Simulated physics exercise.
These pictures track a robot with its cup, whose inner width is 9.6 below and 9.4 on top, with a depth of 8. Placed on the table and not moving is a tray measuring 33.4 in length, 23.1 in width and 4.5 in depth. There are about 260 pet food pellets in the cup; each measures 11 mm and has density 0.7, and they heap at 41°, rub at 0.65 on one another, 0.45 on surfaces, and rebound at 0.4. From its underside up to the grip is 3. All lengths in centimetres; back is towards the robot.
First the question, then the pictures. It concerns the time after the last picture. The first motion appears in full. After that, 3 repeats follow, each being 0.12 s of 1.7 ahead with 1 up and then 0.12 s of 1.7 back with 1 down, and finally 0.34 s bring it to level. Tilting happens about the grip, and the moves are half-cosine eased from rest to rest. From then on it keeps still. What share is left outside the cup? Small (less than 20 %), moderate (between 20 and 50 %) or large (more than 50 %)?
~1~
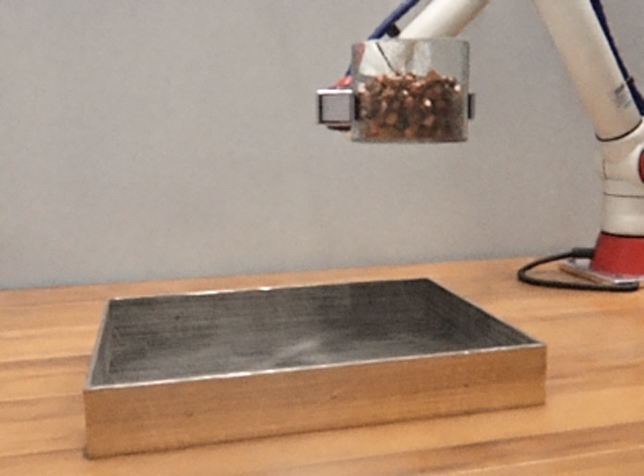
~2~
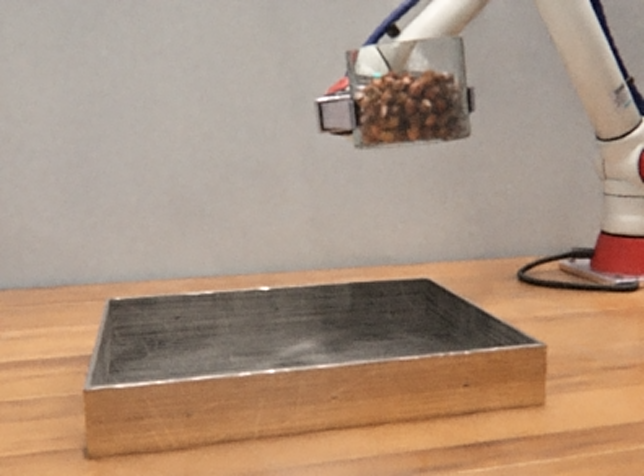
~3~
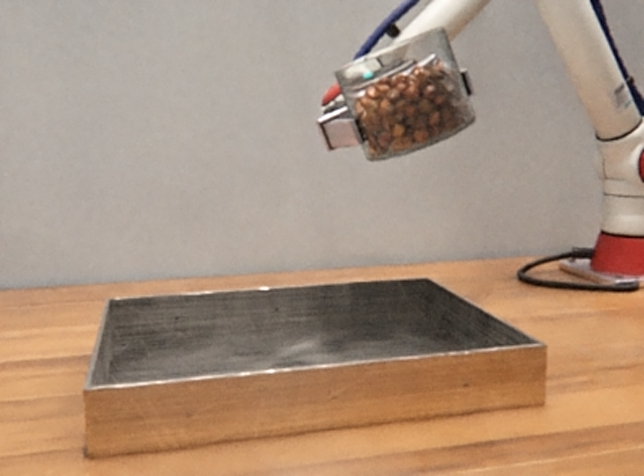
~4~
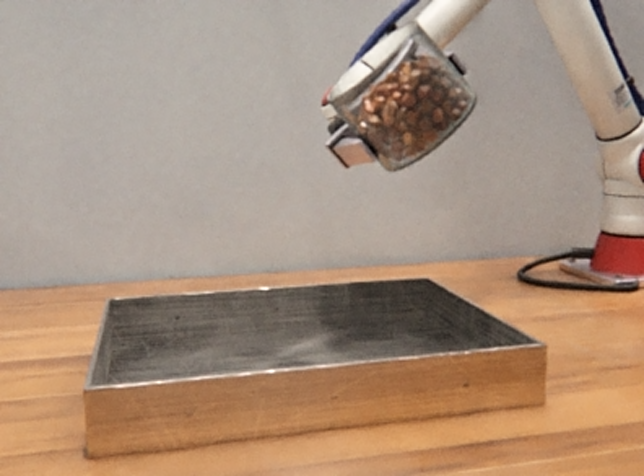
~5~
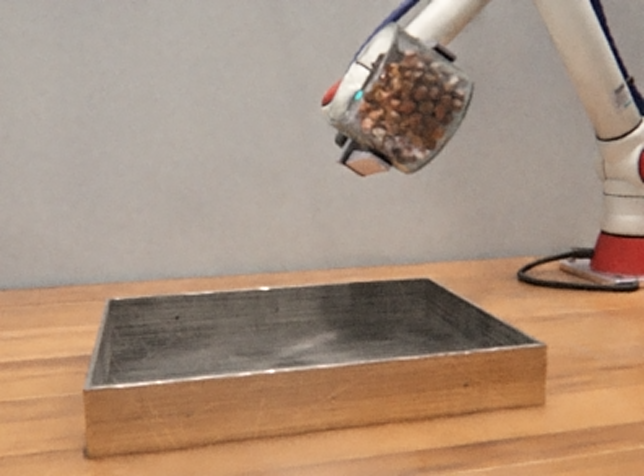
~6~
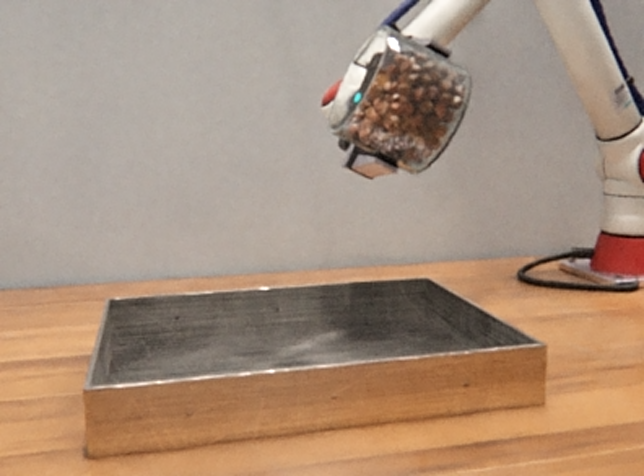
Small.
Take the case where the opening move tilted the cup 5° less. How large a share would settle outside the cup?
It would come to roughly 0 per cent.
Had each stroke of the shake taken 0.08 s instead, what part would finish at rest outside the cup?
That change gives some 25 percent.
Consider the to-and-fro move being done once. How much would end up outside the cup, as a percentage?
Then roughly 0 percent.
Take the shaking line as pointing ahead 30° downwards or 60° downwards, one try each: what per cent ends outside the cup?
0 and 0 %.
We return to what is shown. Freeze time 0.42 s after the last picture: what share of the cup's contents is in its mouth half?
Mouth half share: Roughly 35 %.
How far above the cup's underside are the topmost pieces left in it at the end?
Around 8.0 centimetres above the underside.
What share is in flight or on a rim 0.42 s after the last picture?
I'd put it near 0 per cent.
Then, 0.42 s later, tilted 64° forward, highest piece 27 above the table; 253 in the cup, 2 in the tray, 1 in flight or on a rim.
Then, 0.85 s later, tilted 44° forward, highest piece 25 above the table; 249 in the cup, 6 in the tray, 1 in flight or on a rim.
Then, 1.26 s later, level, highest piece 28 above the table; 249 in the cup, 7 in the tray.
Then, 2.31 s later, level, highest piece 28 above the table; 249 in the cup, 7 in the tray.
At rest, 249 in the cup, 7 in the tray. That is 3 % outside the cup.
